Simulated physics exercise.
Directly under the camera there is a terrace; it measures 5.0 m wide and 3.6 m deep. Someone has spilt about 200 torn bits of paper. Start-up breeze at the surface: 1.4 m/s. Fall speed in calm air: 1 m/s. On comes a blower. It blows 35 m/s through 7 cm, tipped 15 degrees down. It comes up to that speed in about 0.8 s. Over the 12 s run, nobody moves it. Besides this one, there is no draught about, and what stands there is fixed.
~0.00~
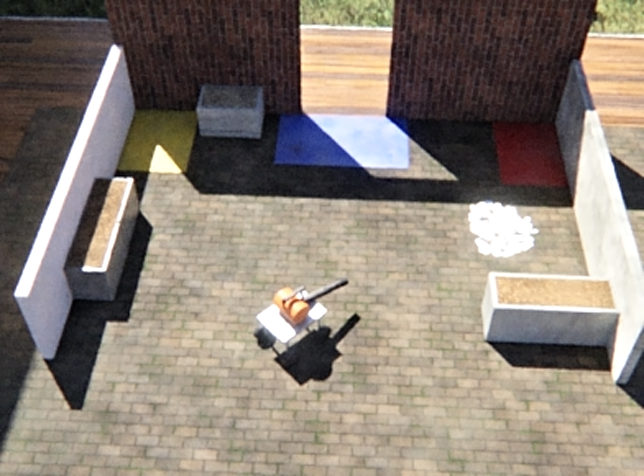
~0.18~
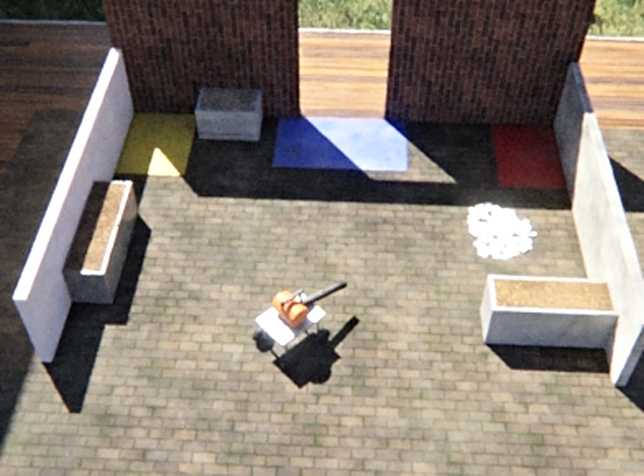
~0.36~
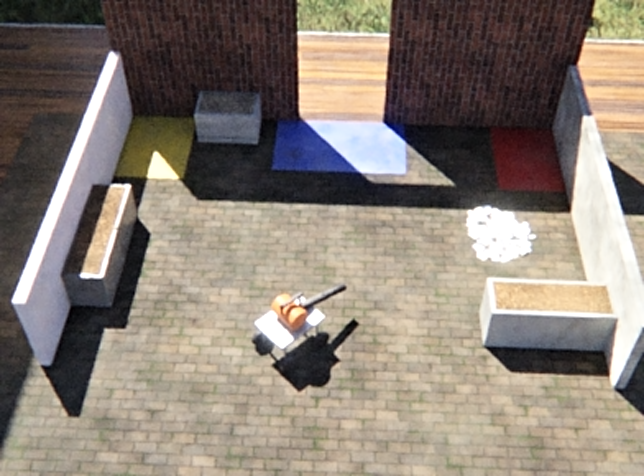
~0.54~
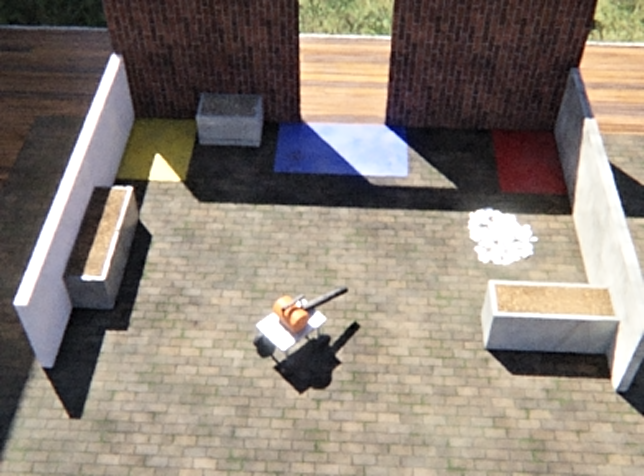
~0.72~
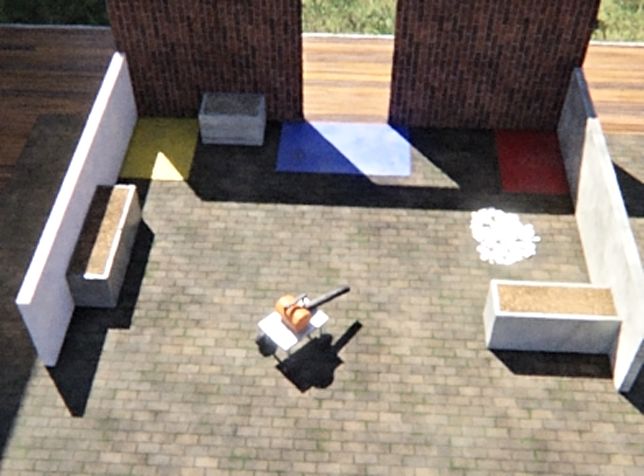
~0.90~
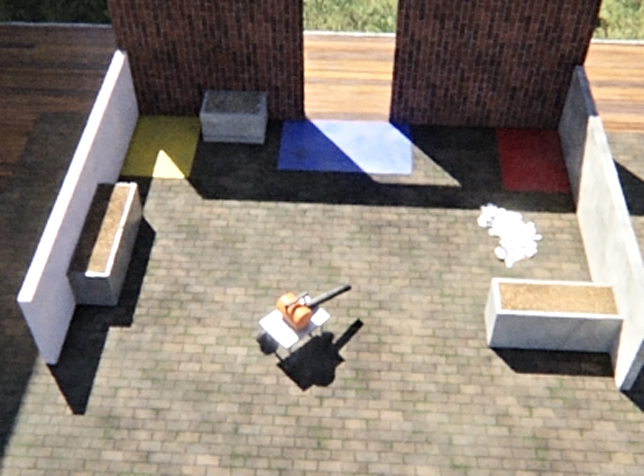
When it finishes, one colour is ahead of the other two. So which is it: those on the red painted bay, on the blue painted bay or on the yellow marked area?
The red one.
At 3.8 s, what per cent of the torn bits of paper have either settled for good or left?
About 30 %.
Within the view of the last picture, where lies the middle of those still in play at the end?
Near (553, 129).
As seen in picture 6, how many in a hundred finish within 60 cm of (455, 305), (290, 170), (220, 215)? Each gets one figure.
Taking the spots one by one, around 0 %, 0 % and 0 %.
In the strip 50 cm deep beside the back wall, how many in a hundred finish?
That works out to some 80 %.
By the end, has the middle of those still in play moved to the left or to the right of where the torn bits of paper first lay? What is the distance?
Rightward, by about 0.8 m.
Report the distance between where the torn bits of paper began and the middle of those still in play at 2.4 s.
About 1.0 m.
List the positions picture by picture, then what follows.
The middle of the torn bits of paper is near (497, 229), none has stirred yet and the mouth of the blower is at (346, 281), in the first frame.
The middle of the torn bits of paper is near (495, 231), none has stirred yet, the blue painted bay is centred on (341, 143), the red painted bay is centred on (528, 155) and the yellow marked area is centred on (158, 143), in the second frame.
The middle of the torn bits of paper is near (495, 234), none has stirred yet, the top of a planter is at (552, 297) and the top of a planter is at (228, 104), in the third frame.
The middle of the torn bits of paper is near (496, 236) and none has stirred yet, in the fourth frame.
The middle of the torn bits of paper is near (499, 236) and none has stirred yet, in the fifth frame.
The middle of the torn bits of paper is near (507, 232), the farthest in sight from the blower is at (531, 226) and about 30 % have left their places, in the sixth frame.
After 2.4 s, 82 % are on the move or not yet settled, 0 % are on the blue painted bay, 46 % on the red painted bay and 0 % on the yellow marked area; the middle of those still in play is near (573, 198).
After 3.8 s, 68 % are on the move or not yet settled, 0 % are on the blue painted bay, 58 % on the red painted bay and 0 % on the yellow marked area; the middle of those still in play is near (560, 139).
After 6.6 s, 52 % are on the move or not yet settled, 0 % are on the blue painted bay, 70 % on the red painted bay and 0 % on the yellow marked area; the middle of those still in play is near (558, 132).
After 12.0 s, at the end, 0 % are on the blue painted bay, 78 % on the red painted bay and 0 % on the yellow marked area; the middle of those still in play is near (553, 129).
